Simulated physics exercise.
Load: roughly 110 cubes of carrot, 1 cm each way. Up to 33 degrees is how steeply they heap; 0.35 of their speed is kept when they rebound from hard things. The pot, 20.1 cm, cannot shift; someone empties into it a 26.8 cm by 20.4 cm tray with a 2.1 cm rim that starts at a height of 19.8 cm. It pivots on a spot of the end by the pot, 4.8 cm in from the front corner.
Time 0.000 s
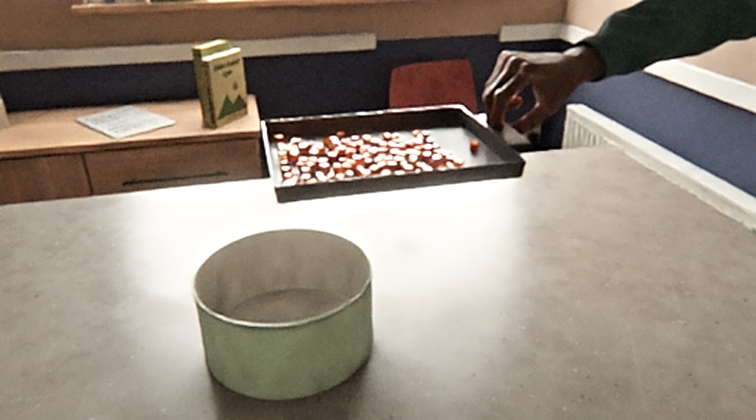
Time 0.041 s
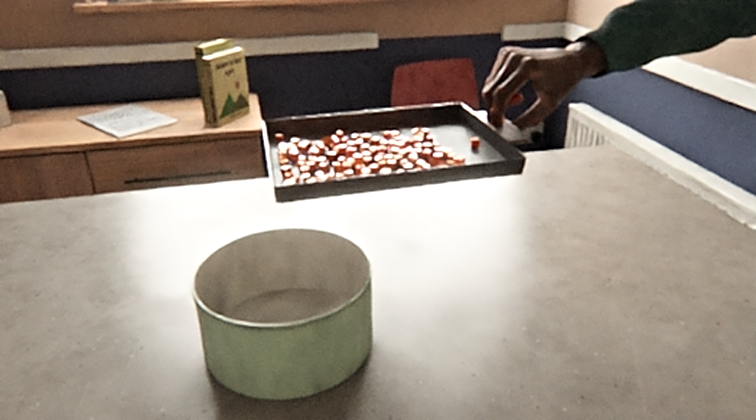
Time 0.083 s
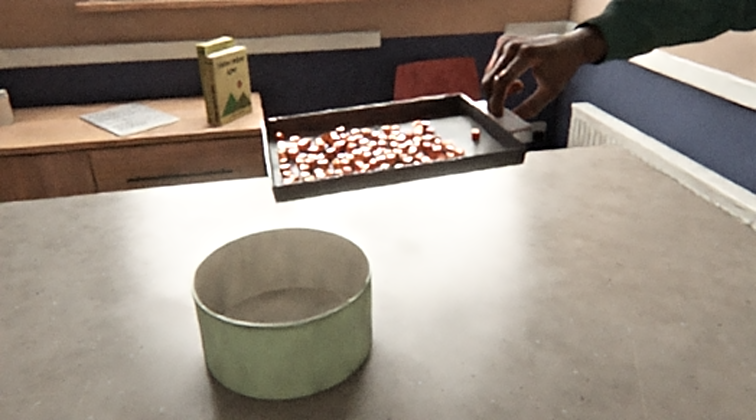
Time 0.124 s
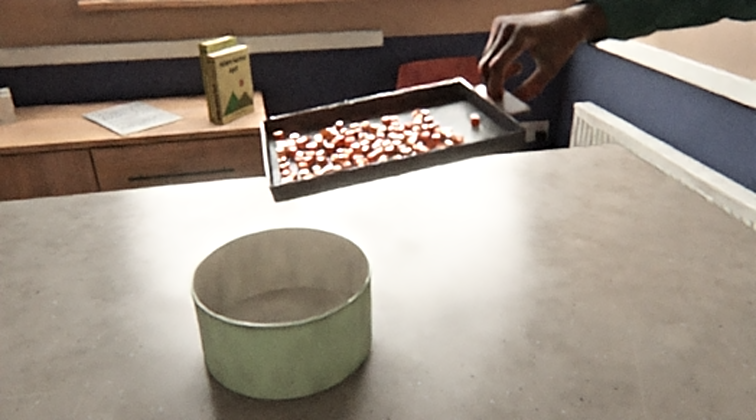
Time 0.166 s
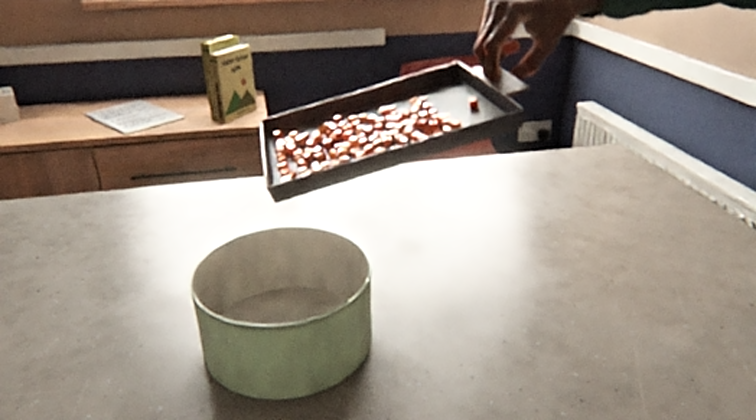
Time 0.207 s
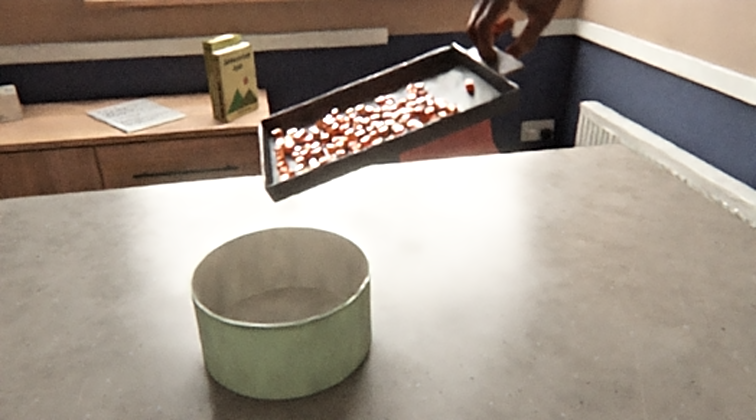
A hand raises the right end of a dark tray of orange-red pieces, tilting it leftward.
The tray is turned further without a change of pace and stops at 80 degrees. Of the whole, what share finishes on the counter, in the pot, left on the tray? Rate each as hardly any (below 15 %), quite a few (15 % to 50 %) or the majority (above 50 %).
I would put it this way: Counter: Quite a few, pot: Quite a few, left on the tray: Quite a few.
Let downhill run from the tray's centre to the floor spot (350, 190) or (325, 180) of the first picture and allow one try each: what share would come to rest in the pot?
Near 60 and 75 per cent, in that order.
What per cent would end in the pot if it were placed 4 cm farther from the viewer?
I'd say some 40 per cent would end up there.
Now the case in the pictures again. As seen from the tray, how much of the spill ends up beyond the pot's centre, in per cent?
90 %.
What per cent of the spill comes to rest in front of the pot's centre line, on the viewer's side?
Estimate: Close to 10 per cent of the pieces.
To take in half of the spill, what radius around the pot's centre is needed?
Some 26 centimetres.
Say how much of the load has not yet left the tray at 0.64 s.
I'd say close to 100 per cent.
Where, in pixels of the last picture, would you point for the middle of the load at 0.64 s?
Around (267, 142).
After 0.46 s, tilt 49 degrees; the tray holds 100 %, the pot 0 %.
Then, at 0.64 s, tilt 70 degrees; the tray holds 100 %, the pot 0 %.
Then, at 0.93 s, tilt 80 degrees; the tray holds 45 %, the pot 20 %.
By 2.3 s all is still; counter 35 %, pot 25 %, tray 40 %.
